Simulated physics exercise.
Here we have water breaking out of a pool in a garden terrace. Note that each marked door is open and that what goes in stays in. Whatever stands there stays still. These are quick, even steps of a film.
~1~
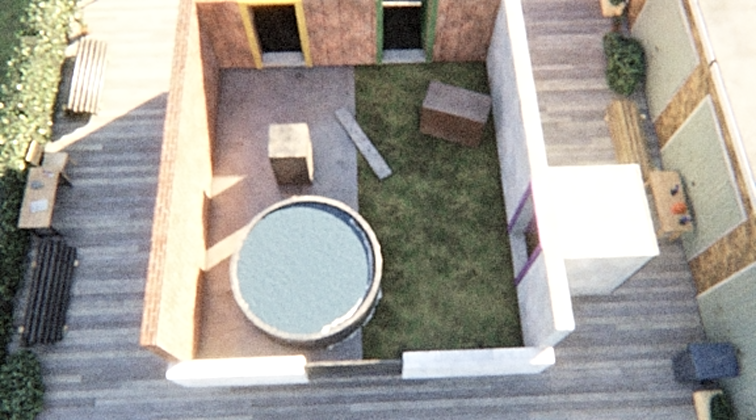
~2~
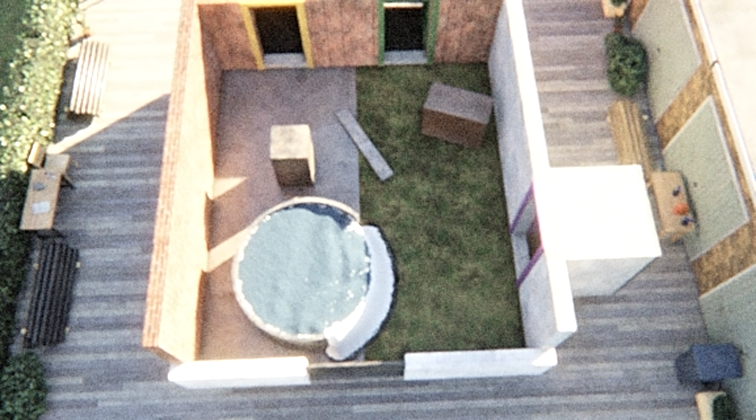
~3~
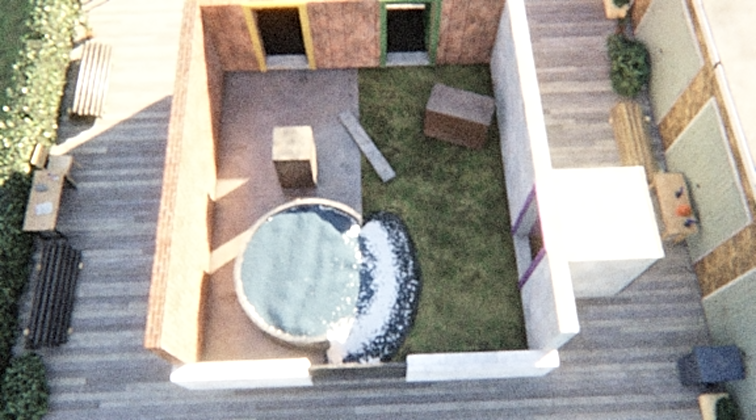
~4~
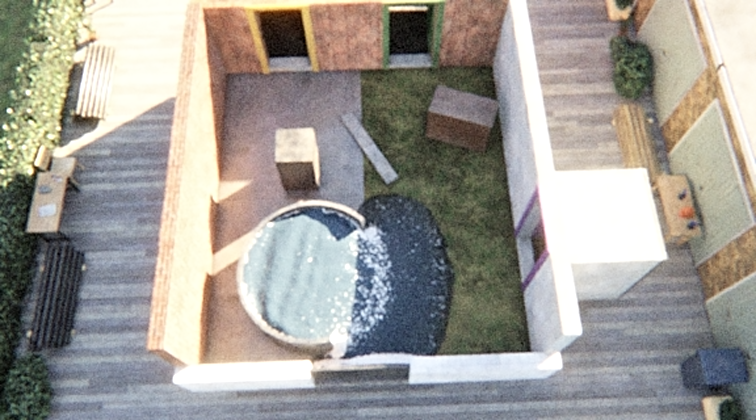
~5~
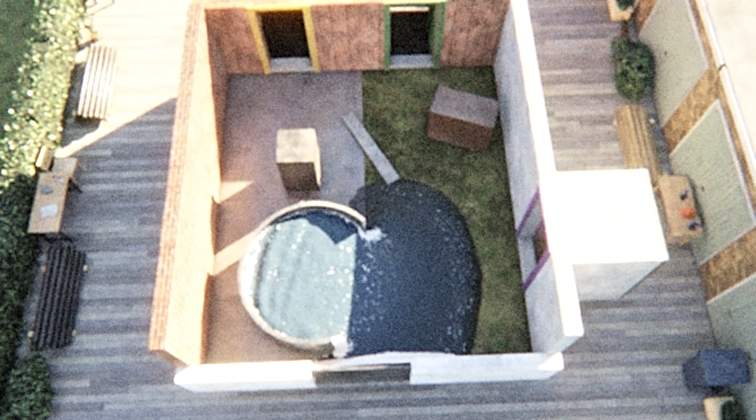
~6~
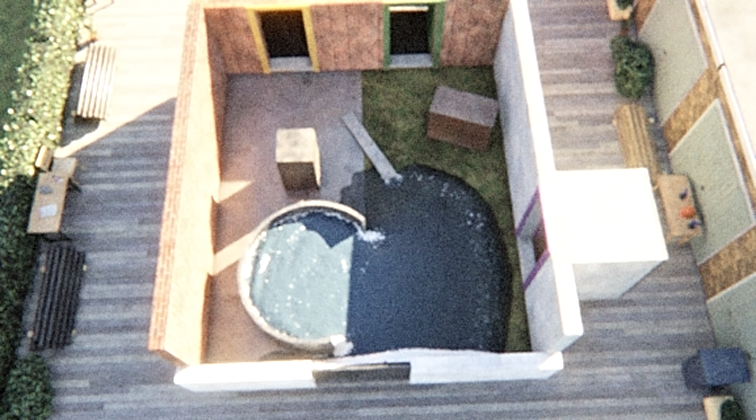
Walled garden terrace from above, a round pool splitting open on its right side and dark water spreading across the grass.
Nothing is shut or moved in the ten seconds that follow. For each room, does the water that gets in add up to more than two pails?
The green door gets two buckets or fewer; the yellow door gets two buckets or fewer; the purple door gets over two buckets.
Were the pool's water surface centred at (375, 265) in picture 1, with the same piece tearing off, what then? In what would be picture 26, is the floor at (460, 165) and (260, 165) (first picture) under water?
Soaked, bone-dry.
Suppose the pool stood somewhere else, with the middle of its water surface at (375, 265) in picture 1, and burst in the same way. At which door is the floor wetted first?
The purple door.
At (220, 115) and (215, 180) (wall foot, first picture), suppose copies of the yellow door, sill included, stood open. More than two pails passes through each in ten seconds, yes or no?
First falls short, then falls short.
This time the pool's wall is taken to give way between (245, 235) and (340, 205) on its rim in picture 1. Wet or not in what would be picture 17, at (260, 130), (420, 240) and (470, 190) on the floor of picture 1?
So that's waterlogged for the first, left bare for the second and left bare for the third.
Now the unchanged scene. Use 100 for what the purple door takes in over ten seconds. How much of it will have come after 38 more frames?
Near 95 per cent, give or take.
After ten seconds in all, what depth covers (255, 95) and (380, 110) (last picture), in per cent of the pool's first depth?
Taking them in turn: 12 in a hundred, then 14 in a hundred.
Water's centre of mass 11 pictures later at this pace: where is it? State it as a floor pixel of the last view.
That puts it at around (415, 286).
A moment on, water covers 45 % of the floor; the green door not reached, the yellow door not reached, the purple door under two buckets in.
Next, water covers 45 % of the floor; the green door not reached, the yellow door not reached, the purple door far over two buckets in.
Then, water covers 60 % of the floor; the green door not reached, the yellow door not reached, the purple door far over two buckets in.
Later, water covers 95 % of the floor; the green door under two buckets in, the yellow door wet at the sill, nothing in, the purple door far over two buckets in.
In the end, water covers 100 % of the floor; the green door under two buckets in, the yellow door wet at the sill, nothing in, the purple door far over two buckets in.
